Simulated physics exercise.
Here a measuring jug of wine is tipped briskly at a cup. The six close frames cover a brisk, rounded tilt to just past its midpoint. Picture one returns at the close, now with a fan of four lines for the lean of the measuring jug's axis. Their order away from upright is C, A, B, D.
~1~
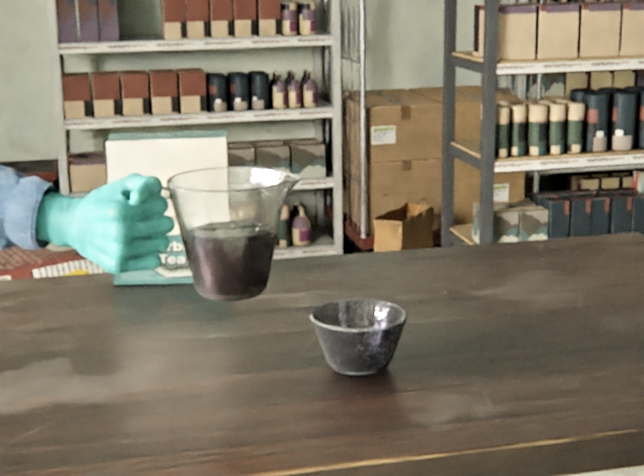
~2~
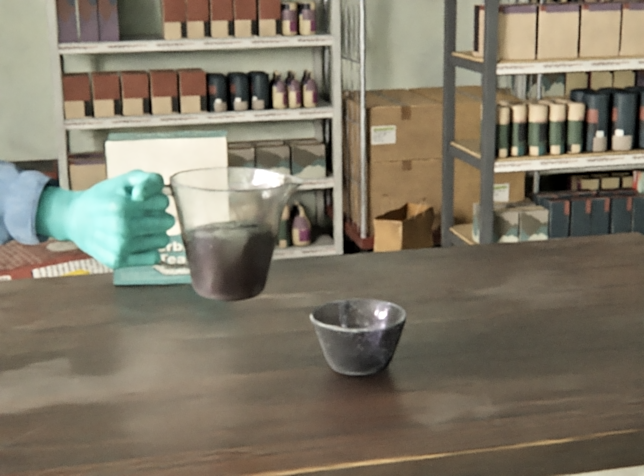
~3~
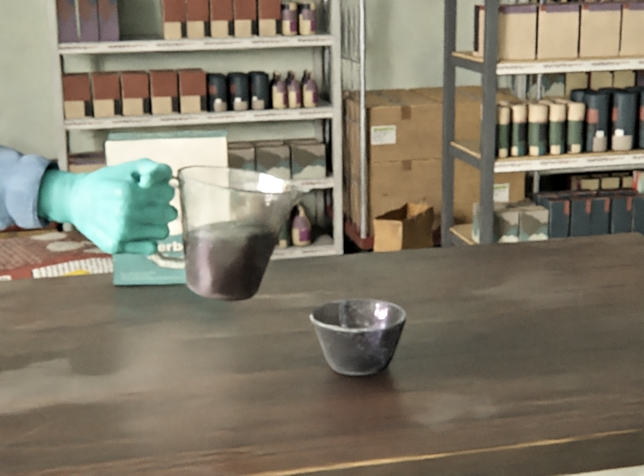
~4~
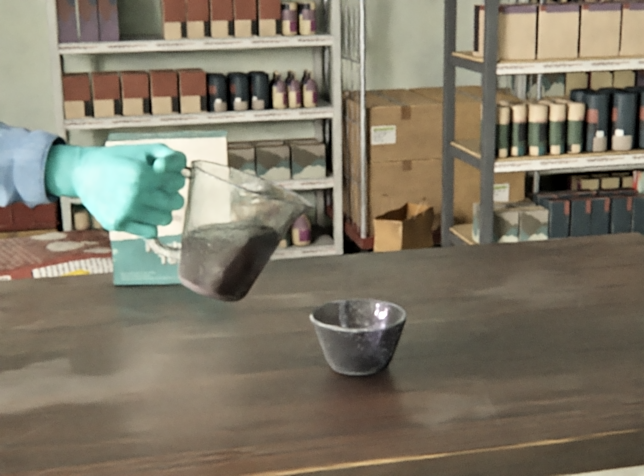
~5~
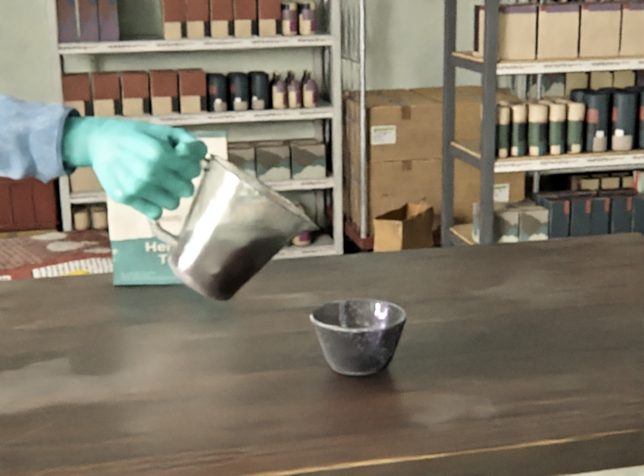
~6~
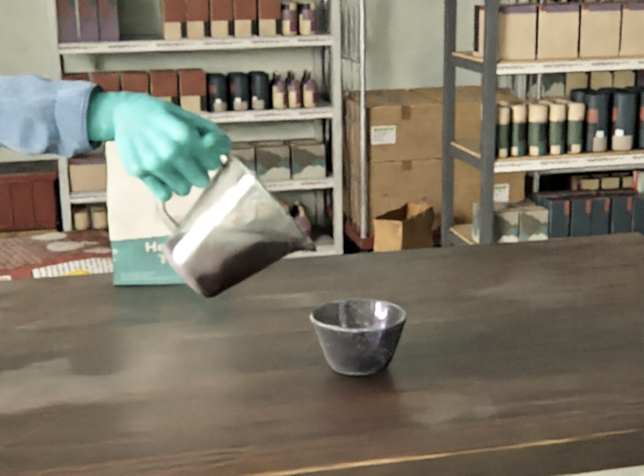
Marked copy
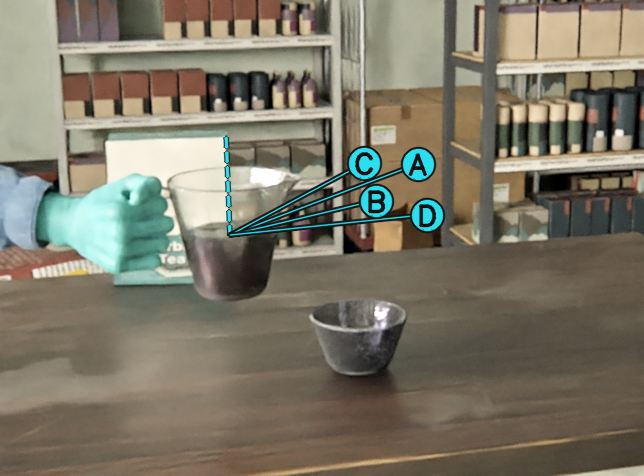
A hand in a teal glove and blue sleeve, at the left, holds a clear measuring jug of dark wine above a dark wooden table, seen from the front in a stockroom. A small dark grey cup sits right of the jug, before shelves of boxes and bottles and stacked cardboard cartons. The hand rises and briskly tilts the jug steeply rightward, its lip lowering, while the camera stays still.
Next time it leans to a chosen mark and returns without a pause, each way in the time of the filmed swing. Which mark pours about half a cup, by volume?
It is C.
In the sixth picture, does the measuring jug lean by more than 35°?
Yes.
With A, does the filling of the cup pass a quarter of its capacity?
Yes, clearly.
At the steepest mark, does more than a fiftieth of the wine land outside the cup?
Yes, it does.
In cyan, A at (402, 169); B at (360, 204); C at (349, 171); D at (410, 216).
Choosing A, the cup ends with about 67 % of what it can hold; 12 % of the wine is spilt.
Choosing B, the cup ends with about 66 % of what it can hold; 28 % of the wine is spilt.
Choosing C, the cup ends with about 49 % of what it can hold; 7 % of the wine is spilt.
Choosing D, the cup ends with about 63 % of what it can hold; 41 % of the wine is spilt.
